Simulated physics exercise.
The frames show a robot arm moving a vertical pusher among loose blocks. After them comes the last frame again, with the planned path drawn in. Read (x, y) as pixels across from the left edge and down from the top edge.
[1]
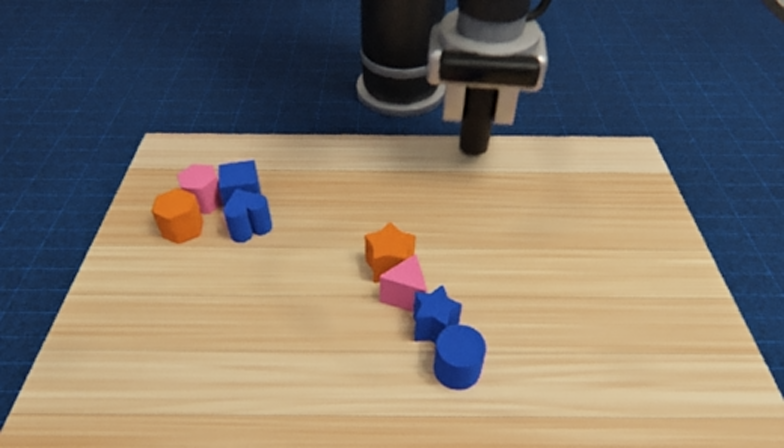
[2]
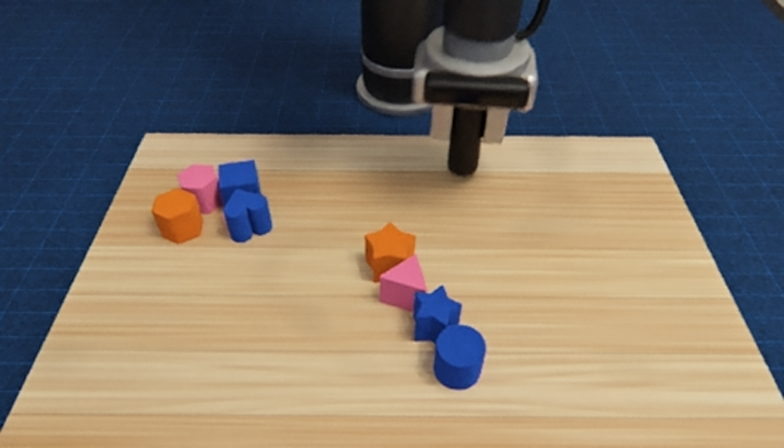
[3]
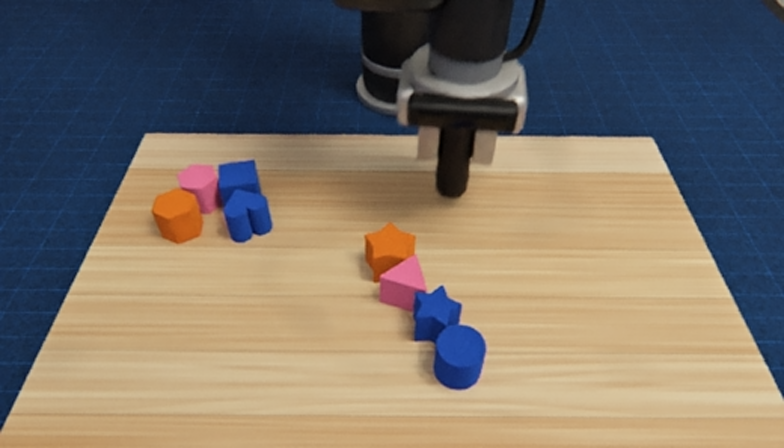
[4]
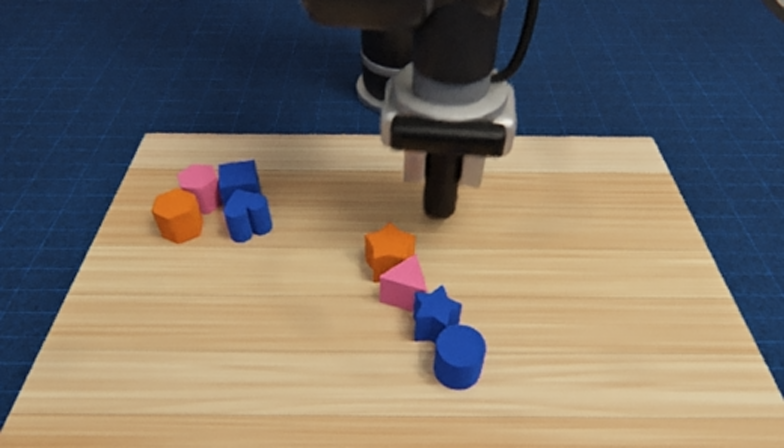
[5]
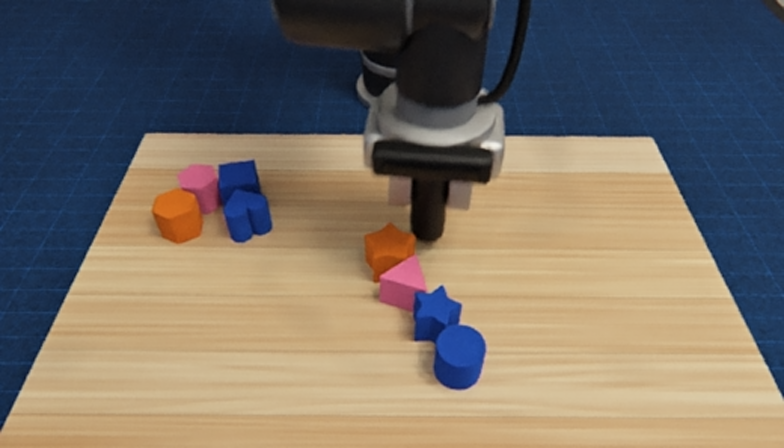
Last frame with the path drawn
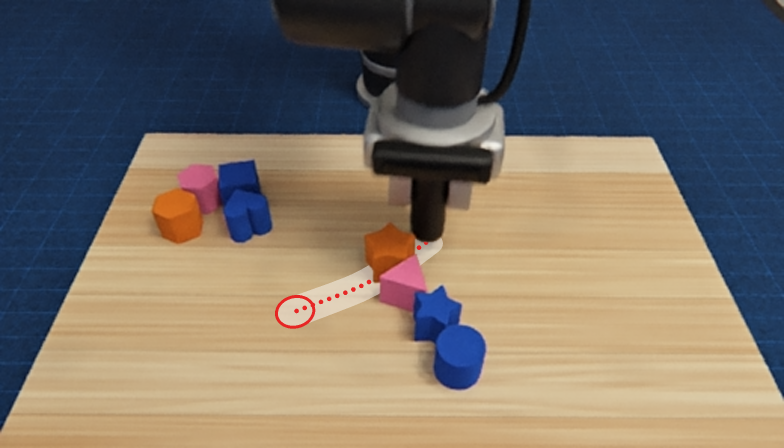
The footage shows a robot arm lowering its dark vertical pusher forward and slightly left over a wooden board, coming close to an orange star block beside a pink triangular one, while all the orange, pink and blue blocks remain still.
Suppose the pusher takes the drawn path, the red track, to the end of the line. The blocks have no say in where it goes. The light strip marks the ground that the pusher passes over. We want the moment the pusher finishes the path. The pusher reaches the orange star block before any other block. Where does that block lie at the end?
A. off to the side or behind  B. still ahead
My pick is B.
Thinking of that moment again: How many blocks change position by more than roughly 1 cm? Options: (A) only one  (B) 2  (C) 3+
Answer: A.
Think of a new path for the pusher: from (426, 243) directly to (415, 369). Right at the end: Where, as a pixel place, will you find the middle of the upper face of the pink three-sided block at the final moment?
That would be at about pixel (383, 298).
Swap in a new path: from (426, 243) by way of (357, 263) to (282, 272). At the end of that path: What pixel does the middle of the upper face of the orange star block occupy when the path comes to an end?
It should be at (348, 268) by then.
The drawn path runs from (426, 243) via (390, 269) and (346, 292), ending at (295, 311).
The first path, step by step. One third of the way, pusher at (390, 258); orange star block at (361, 262), turned 15° clockwise.
Two thirds of the way, pusher at (344, 282); orange star block at (312, 289).
At the end, pusher at (293, 300); orange star block at (266, 315); pink three-sided block not moved.
